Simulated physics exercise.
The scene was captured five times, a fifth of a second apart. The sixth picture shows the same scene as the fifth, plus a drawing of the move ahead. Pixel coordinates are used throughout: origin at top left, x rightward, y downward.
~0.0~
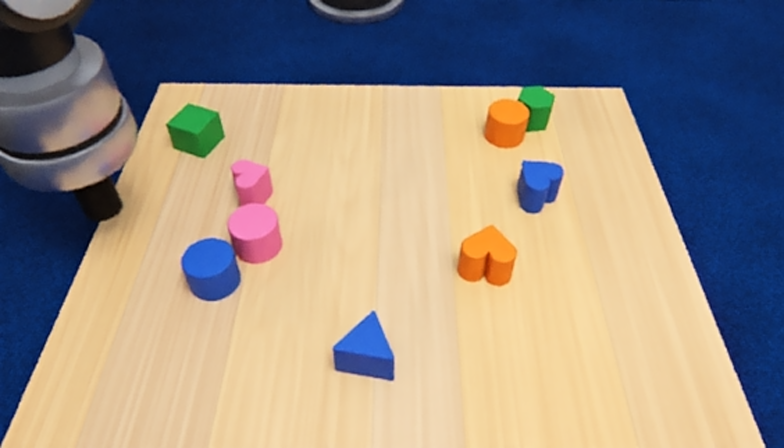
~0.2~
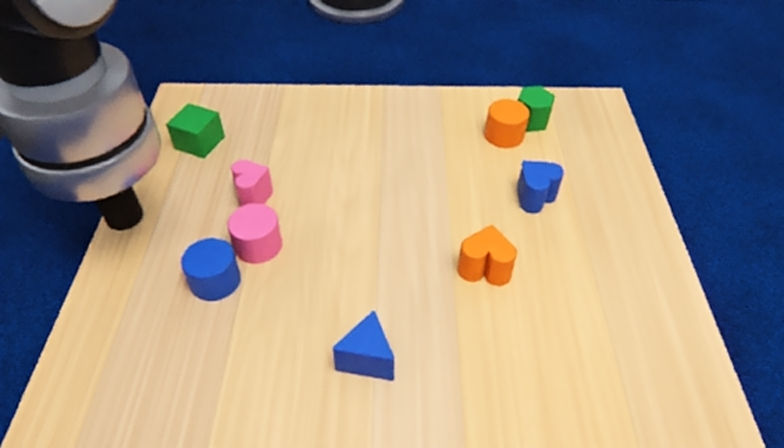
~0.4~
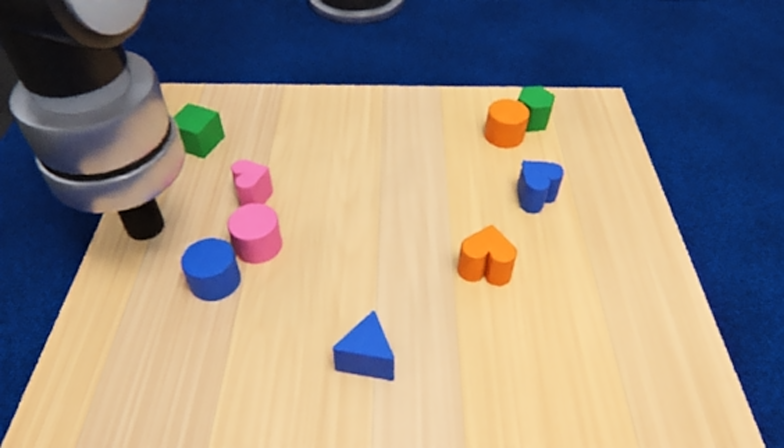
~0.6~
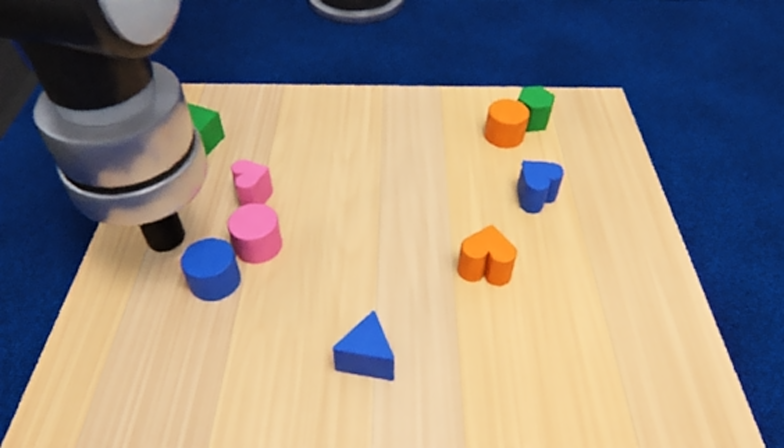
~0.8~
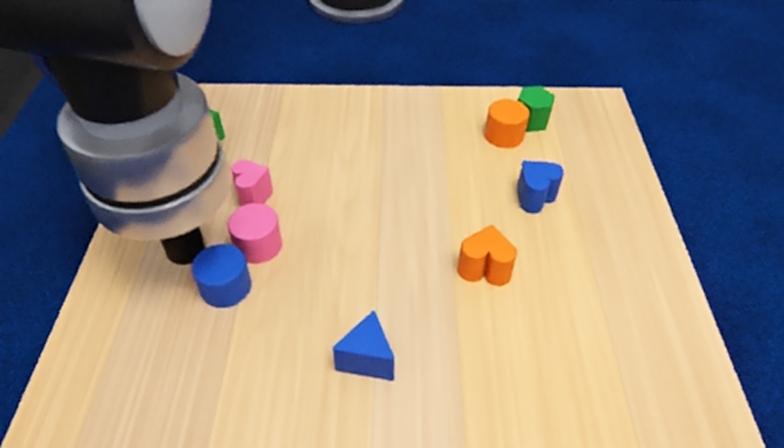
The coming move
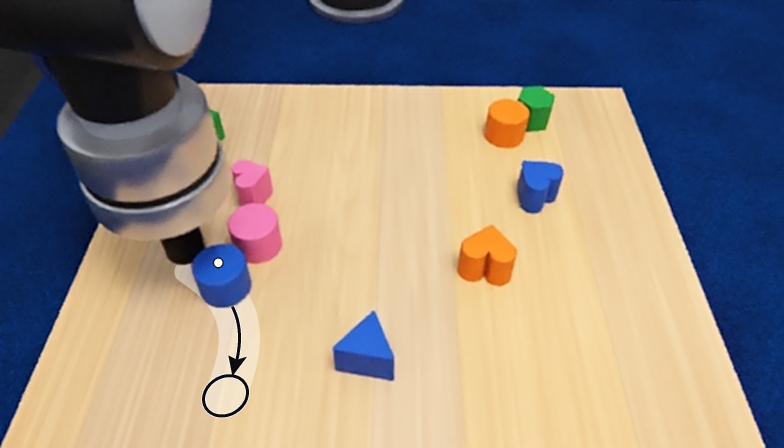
In the video, a robotic arm with a dark peg moves rightward and slightly down over a wooden board scattered with colourful blocks, passes in front of a green block, then nudges the blue disc slightly right and down.
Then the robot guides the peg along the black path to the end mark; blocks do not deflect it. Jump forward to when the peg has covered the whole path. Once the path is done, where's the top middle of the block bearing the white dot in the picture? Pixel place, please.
My estimate: (282, 307).
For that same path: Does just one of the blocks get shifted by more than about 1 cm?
Final answer: Yes.
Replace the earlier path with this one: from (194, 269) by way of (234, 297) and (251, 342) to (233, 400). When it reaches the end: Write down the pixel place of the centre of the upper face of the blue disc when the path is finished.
Roughly at (294, 311).
Drawn move, from (194, 269) through (227, 298) and (239, 342) to (226, 395); the dot is on the blue disc.
What follows on the original path. One third of the way, peg at (221, 280); blue disc at (260, 288).
Two thirds of the way, peg at (233, 326); blue disc at (282, 307).
At the end, peg at (219, 379); blue disc at (282, 307); pink disc still.
